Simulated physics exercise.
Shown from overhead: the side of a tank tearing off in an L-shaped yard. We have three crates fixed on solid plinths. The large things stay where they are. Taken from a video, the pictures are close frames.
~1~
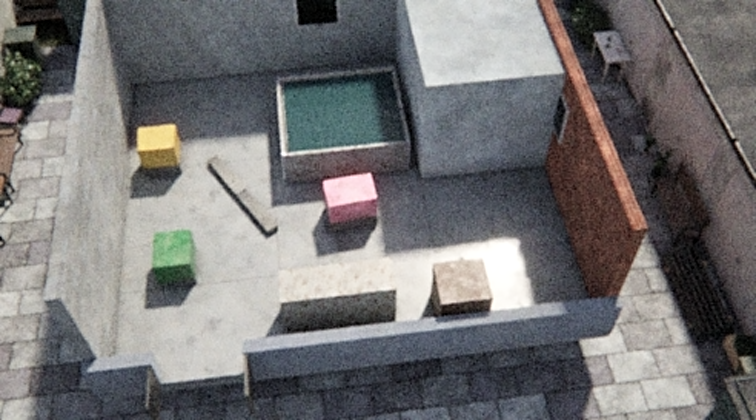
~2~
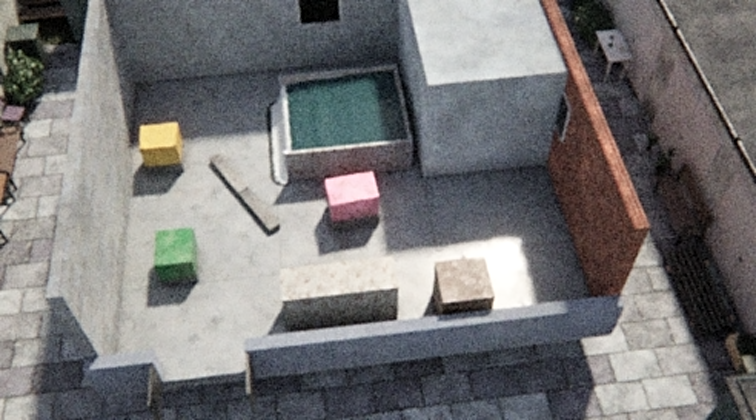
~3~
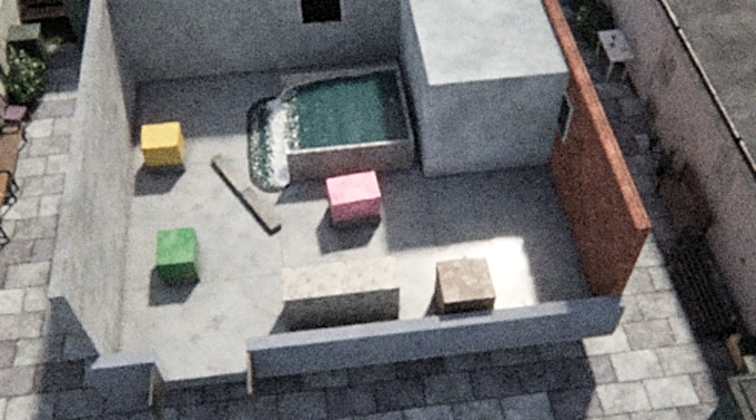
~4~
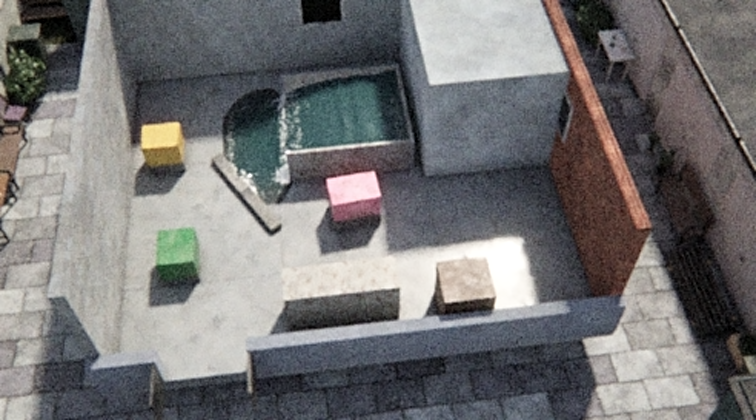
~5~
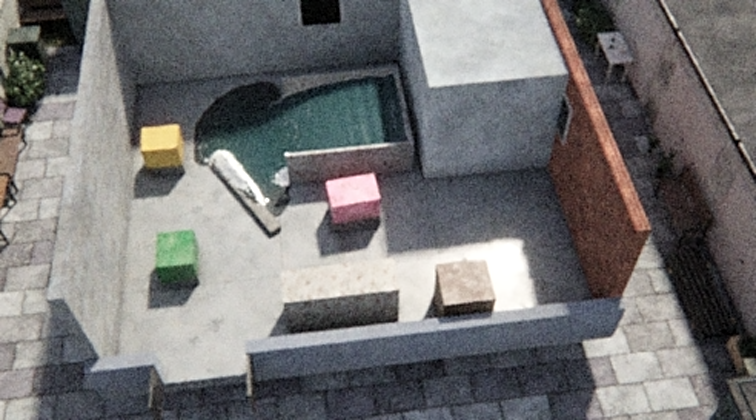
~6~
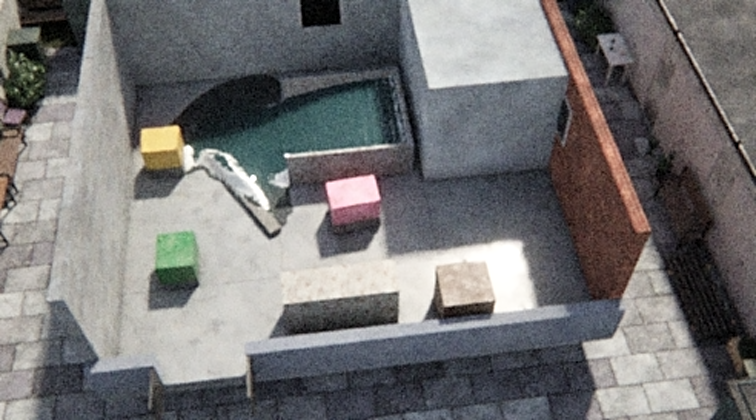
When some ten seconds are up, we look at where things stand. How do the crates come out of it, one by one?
As I see it, green crate: Doused, pink crate: Clear, yellow crate: Doused.
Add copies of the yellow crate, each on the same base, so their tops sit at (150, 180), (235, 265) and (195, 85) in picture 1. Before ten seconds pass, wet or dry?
In order, the crates: One gets flooded, two stays clear, three gets flooded.
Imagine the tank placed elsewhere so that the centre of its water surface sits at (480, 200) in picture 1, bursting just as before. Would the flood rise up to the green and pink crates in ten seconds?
Well, the green crate is drenched, and the pink crate is drenched too.
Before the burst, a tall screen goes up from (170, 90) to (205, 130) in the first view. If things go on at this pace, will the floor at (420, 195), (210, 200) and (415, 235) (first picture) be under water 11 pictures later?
One by one: Spared, soaked, spared.
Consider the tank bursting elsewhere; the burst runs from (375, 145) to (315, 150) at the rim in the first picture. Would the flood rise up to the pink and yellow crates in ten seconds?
Well, the pink crate gets reached, and the yellow crate is never reached as well.
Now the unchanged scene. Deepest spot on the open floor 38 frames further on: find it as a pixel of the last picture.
Approximate pixel: (384, 95).
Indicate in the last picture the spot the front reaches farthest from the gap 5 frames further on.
Look around (137, 86).
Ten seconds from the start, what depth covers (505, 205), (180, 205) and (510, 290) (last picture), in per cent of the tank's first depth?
Going in order, roughly 2, 6 and 4 %.
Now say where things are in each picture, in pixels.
Still water in the open tank at (341, 112), in the first picture.
Water pours out at (287, 131) and has run to (286, 183), in the second picture.
Water pours out at (289, 133) and has run to (270, 189), in the third picture.
The front is at (259, 200), out from the gap at (289, 134), in the fourth picture.
Water pours out at (288, 137) and has run to (216, 104), in the fifth picture.
Water pours out at (288, 138) and has run to a hidden place, in the sixth picture.
A moment on, water covers 30 % of the floor; the green crate not reached, the pink crate not reached, the yellow crate water round its plinth.
Next, water covers 40 % of the floor; the green crate water round its plinth, the pink crate water round its plinth, the yellow crate water round its plinth.
Then, water covers 55 % of the floor; the green crate water round its plinth, the pink crate water round its plinth, the yellow crate water round its plinth.
Later, water covers 75 % of the floor; the green crate water round its plinth, the pink crate water round its plinth, the yellow crate water round its plinth.
In the end, water covers 95 % of the floor; the green crate was topped, the pink crate stayed above the water, the yellow crate was topped.
